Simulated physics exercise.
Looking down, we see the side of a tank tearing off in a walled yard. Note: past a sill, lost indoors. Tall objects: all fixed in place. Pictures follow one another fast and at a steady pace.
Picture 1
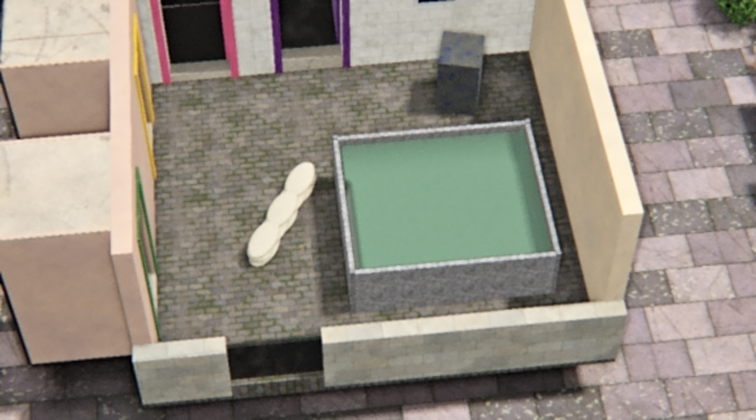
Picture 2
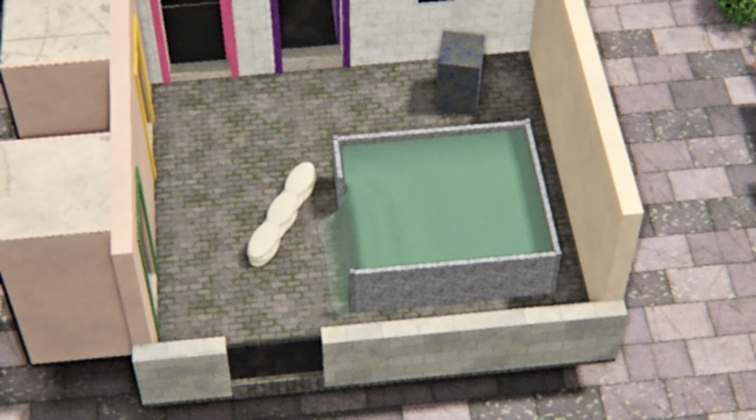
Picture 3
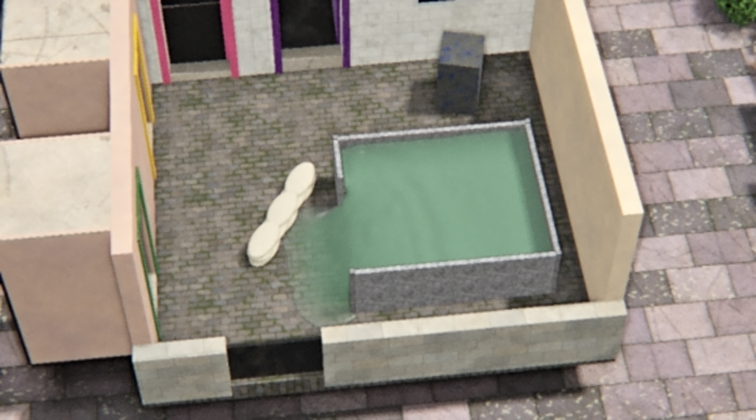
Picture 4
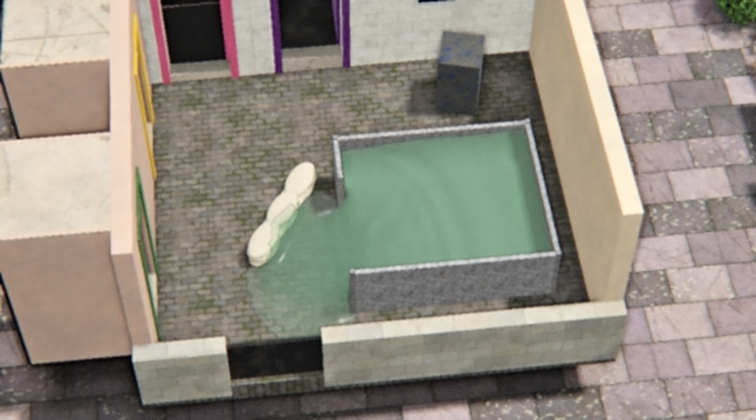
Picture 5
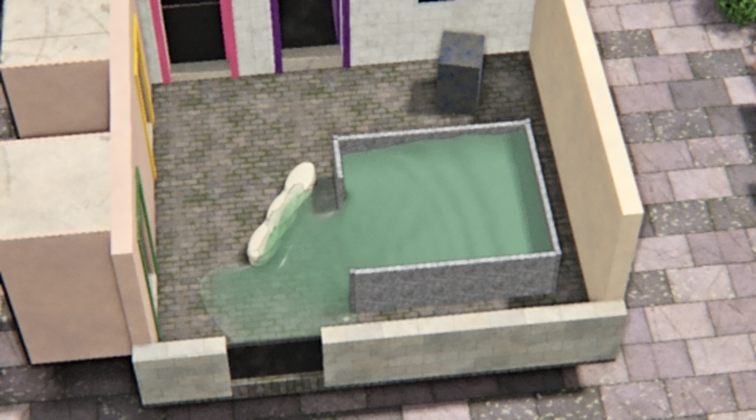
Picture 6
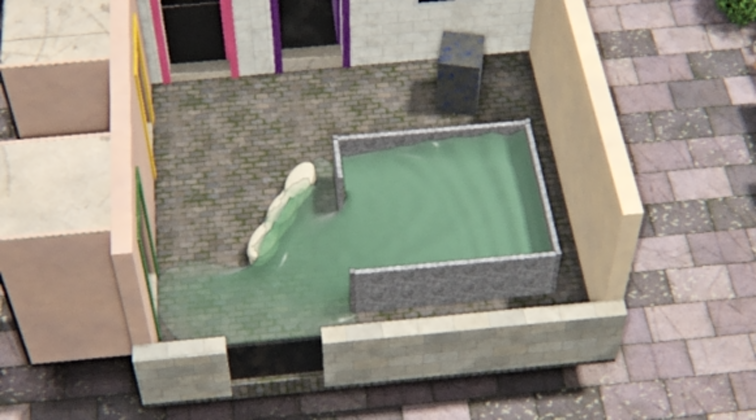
Green water pouring from the torn left side of a tank, washing against a pale lumpy barrier and spreading left across a walled yard.
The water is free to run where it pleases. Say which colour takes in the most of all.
Most goes in at green.
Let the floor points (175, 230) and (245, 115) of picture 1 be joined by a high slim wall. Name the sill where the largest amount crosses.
The green one.
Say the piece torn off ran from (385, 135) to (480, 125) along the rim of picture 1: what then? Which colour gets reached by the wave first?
That would be the one in purple, I reckon.
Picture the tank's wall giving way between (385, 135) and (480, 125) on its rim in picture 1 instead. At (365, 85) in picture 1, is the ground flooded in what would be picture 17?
There: Awash.
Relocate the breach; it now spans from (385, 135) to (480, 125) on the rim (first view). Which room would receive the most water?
My pick is the door marked yellow.
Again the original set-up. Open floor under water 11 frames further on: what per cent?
Near 55 in a hundred.
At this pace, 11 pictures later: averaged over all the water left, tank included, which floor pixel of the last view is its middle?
I'd put it at around (344, 259).
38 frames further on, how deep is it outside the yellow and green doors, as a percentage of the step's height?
Depth ratios, approx.: 120 and 160 percent.
A moment on, water covers 35 % of the floor; pink door not reached, green door a lot in, yellow door not reached, purple door not reached.
Next, water covers 55 % of the floor; pink door not reached, green door a lot in, yellow door wet at the sill, nothing in, purple door wet at the sill, nothing in.
Then, water covers 75 % of the floor; pink door a trickle in, green door a lot in, yellow door a trickle in, purple door wet at the sill, nothing in.
Later, water covers 95 % of the floor; pink door a lot in, green door a lot in, yellow door a trickle in, purple door wet at the sill, nothing in.
In the end, water covers 95 % of the floor; pink door a lot in, green door a lot in, yellow door a lot in, purple door wet at the sill, nothing in; the green door has let in the most.
